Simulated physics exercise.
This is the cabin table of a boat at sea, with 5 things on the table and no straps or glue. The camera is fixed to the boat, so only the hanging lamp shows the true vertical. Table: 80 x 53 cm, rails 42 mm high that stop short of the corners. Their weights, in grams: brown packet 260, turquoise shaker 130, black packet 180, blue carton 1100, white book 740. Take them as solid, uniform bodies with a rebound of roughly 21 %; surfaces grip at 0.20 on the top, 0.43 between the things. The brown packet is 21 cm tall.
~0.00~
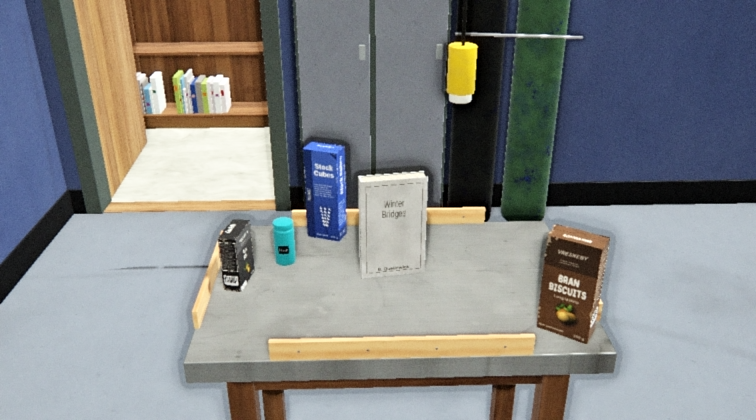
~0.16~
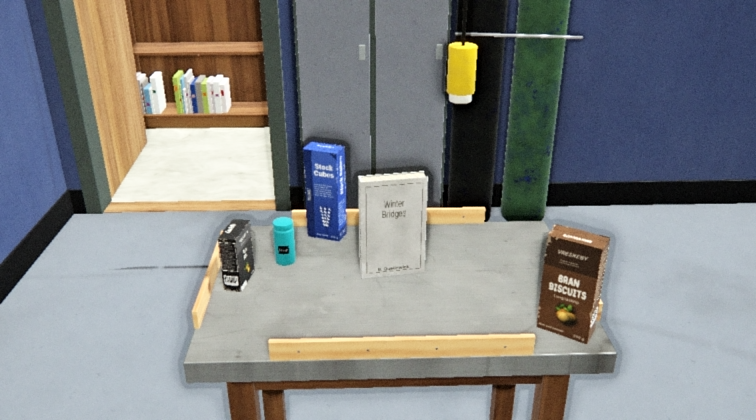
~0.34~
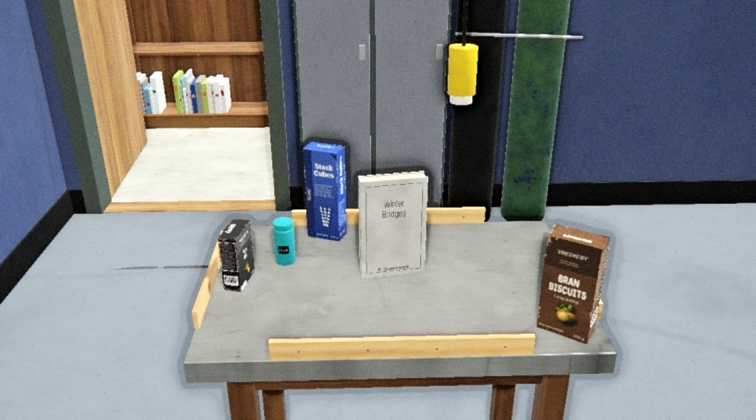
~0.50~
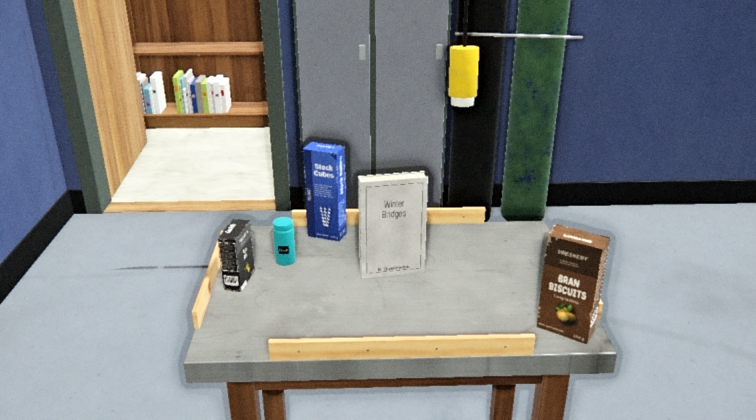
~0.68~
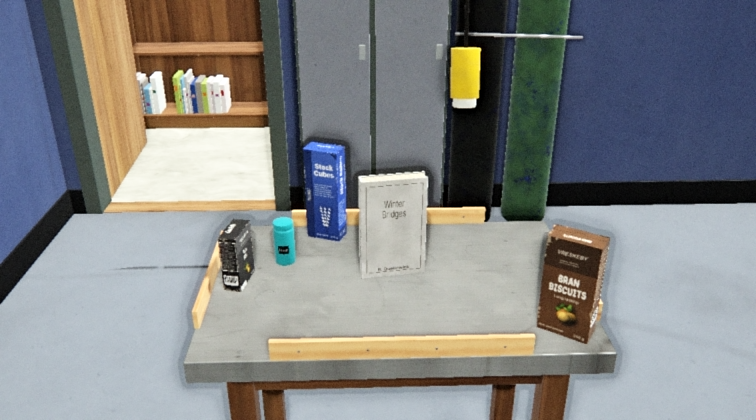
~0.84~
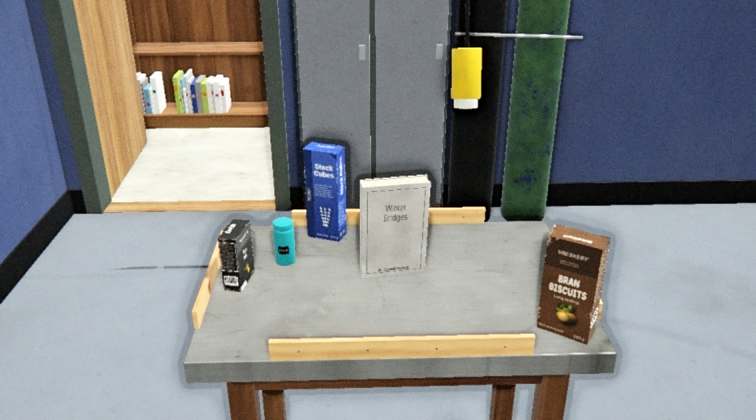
At first, a white book, a blue carton, a turquoise shaker, and black and brown packets stand still on a gray, low-railed table, with a yellow lamp hanging behind. The lamp then shifts very slightly, and finally the white book tips a little while the other items stay in place.
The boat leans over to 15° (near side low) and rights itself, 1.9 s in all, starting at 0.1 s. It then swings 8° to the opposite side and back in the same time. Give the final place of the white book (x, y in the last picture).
Look near (416, 310).
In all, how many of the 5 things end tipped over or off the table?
2 of them.
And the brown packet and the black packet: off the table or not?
The brown packet finishes off the table; the black packet is still on the table.
After 1.14 s, heel 15°, near side down; white book on its side near (407, 308); brown packet slid 3 cm; blue carton slid 3 cm.
After 1.54 s, heel 7°, near side down; brown packet now off the table; white book on its side near (416, 310); blue carton slid 13 cm.
After 1.94 s, boat level; white book on its side near (416, 310); blue carton slid 15 cm; black packet slid 15 cm.
At rest (4.4 s), off the table, brown packet; tipped over on the table, white book; not toppled but over 5 cm from the start, turquoise shaker, black packet and blue carton. Seen from the same camera at the end, white book near (416, 310).
